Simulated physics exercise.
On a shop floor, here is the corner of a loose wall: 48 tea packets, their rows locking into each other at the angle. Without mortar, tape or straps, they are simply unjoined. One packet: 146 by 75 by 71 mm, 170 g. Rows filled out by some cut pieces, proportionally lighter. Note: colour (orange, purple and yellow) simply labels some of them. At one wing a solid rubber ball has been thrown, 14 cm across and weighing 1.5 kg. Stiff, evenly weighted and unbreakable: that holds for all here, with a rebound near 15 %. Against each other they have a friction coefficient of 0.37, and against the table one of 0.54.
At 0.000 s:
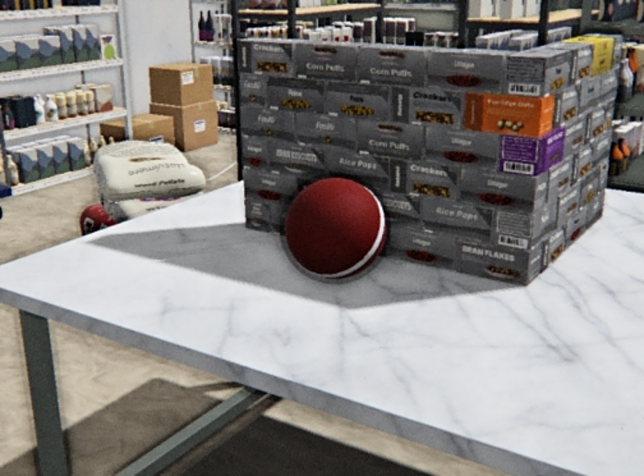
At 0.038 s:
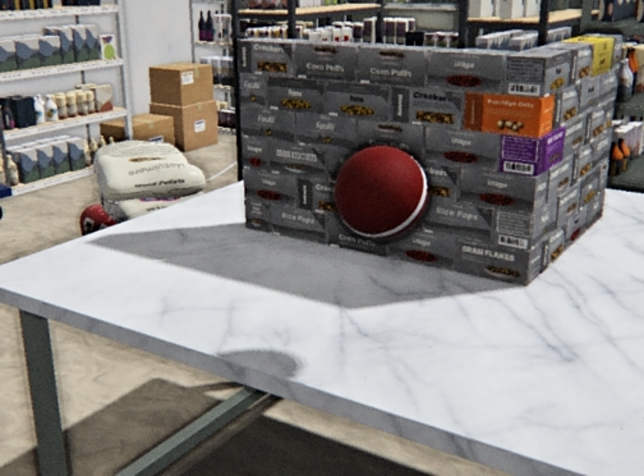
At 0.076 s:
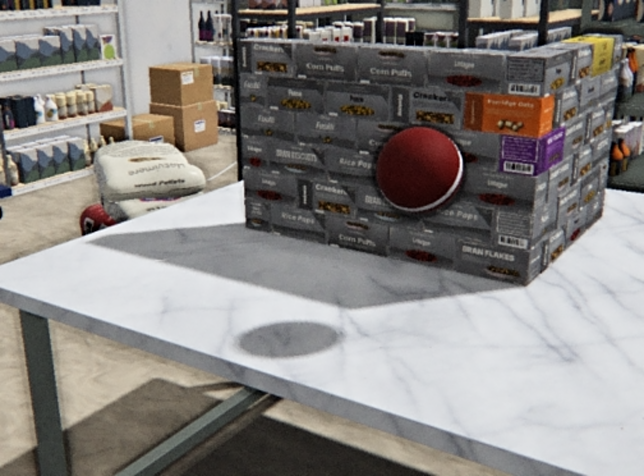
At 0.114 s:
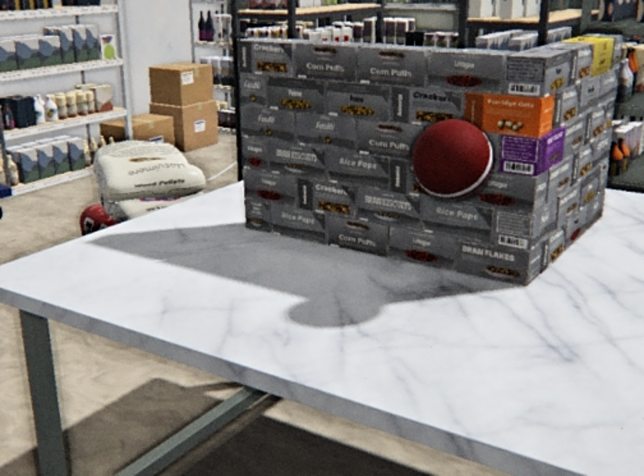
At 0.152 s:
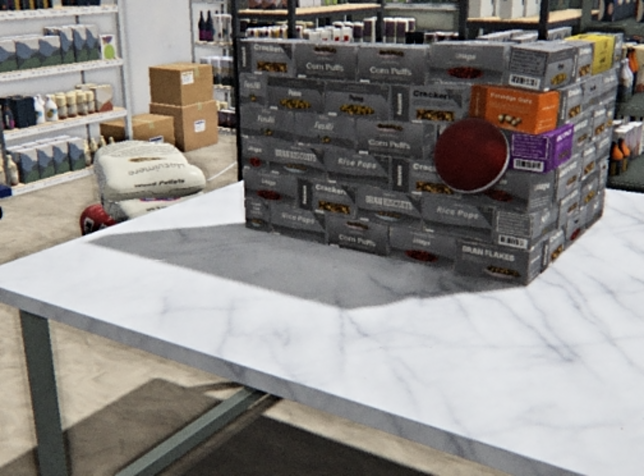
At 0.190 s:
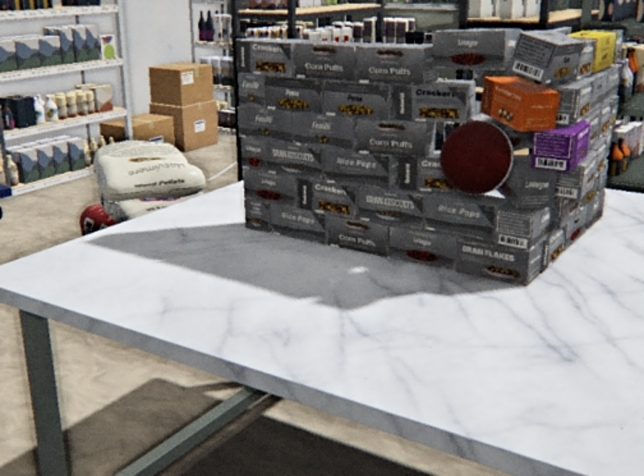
A dark red ball flew rightward across a white marble tabletop into a stacked wall of mostly grey packets, striking near its corner and knocking the orange, purple and neighbouring packets out of line.
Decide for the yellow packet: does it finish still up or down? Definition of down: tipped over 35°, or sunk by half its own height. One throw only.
It finishes down.
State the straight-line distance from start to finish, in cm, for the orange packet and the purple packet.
For orange it's roughly 42 cm, and for purple it's roughly 48 cm.
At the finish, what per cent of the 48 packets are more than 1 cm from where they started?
60 percent.
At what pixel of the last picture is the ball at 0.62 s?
Roughly at (515, 197).
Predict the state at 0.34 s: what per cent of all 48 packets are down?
10 per cent.
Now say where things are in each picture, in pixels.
In the first frame (pixels give the middle of a visible side), ball (335, 228) 43 cm from contact, 3.4 m/s; yellow packet (604, 57); purple packet (519, 156); orange packet (501, 115); none has stirred.
Ball (381, 193) 31 cm from contact, 3.4 m/s; yellow packet (604, 57), in the second frame.
Ball (419, 171) 18 cm from contact, 3.3 m/s; yellow packet (604, 57), in the third frame.
Ball (452, 160) 53 mm from contact, 3.4 m/s; yellow packet (604, 57), in the fourth frame.
Ball (471, 156) after contact, 1.4 m/s; yellow packet (604, 55); orange packet (502, 109) 18 mm from its place; steepest lean 6°, the packet at (526, 69); movement in 17 of them, in the fifth frame.
Ball (477, 158) after contact, 1.2 m/s; yellow packet (606, 52) 13 mm from its place; orange packet (501, 104) 5° from how it stood; purple packet (551, 152) 6 cm from its place; steepest lean 15°, the packet at (532, 58); movement in 28 of them, in the sixth frame.
After 0.34 s, ball still moving; 4 of the 48 packets down; yellow packet 4° from how it stood; orange packet 18° from how it stood, 41 mm lower.
After 0.62 s, ball still moving; 21 of the 48 packets down; yellow packet 43° from how it stood, 9 cm lower; purple packet on its side.
After 1.14 s, ball still moving; 25 of the 48 packets down; yellow packet on its side; orange packet upside down.
In the end (1.6 s), ball rolling away; 25 of the 48 packets down; yellow packet 57° from how it stood, 1.05 m lower; orange packet upside down; purple packet on its side. From the last view, middles, orange packet near (476, 211).
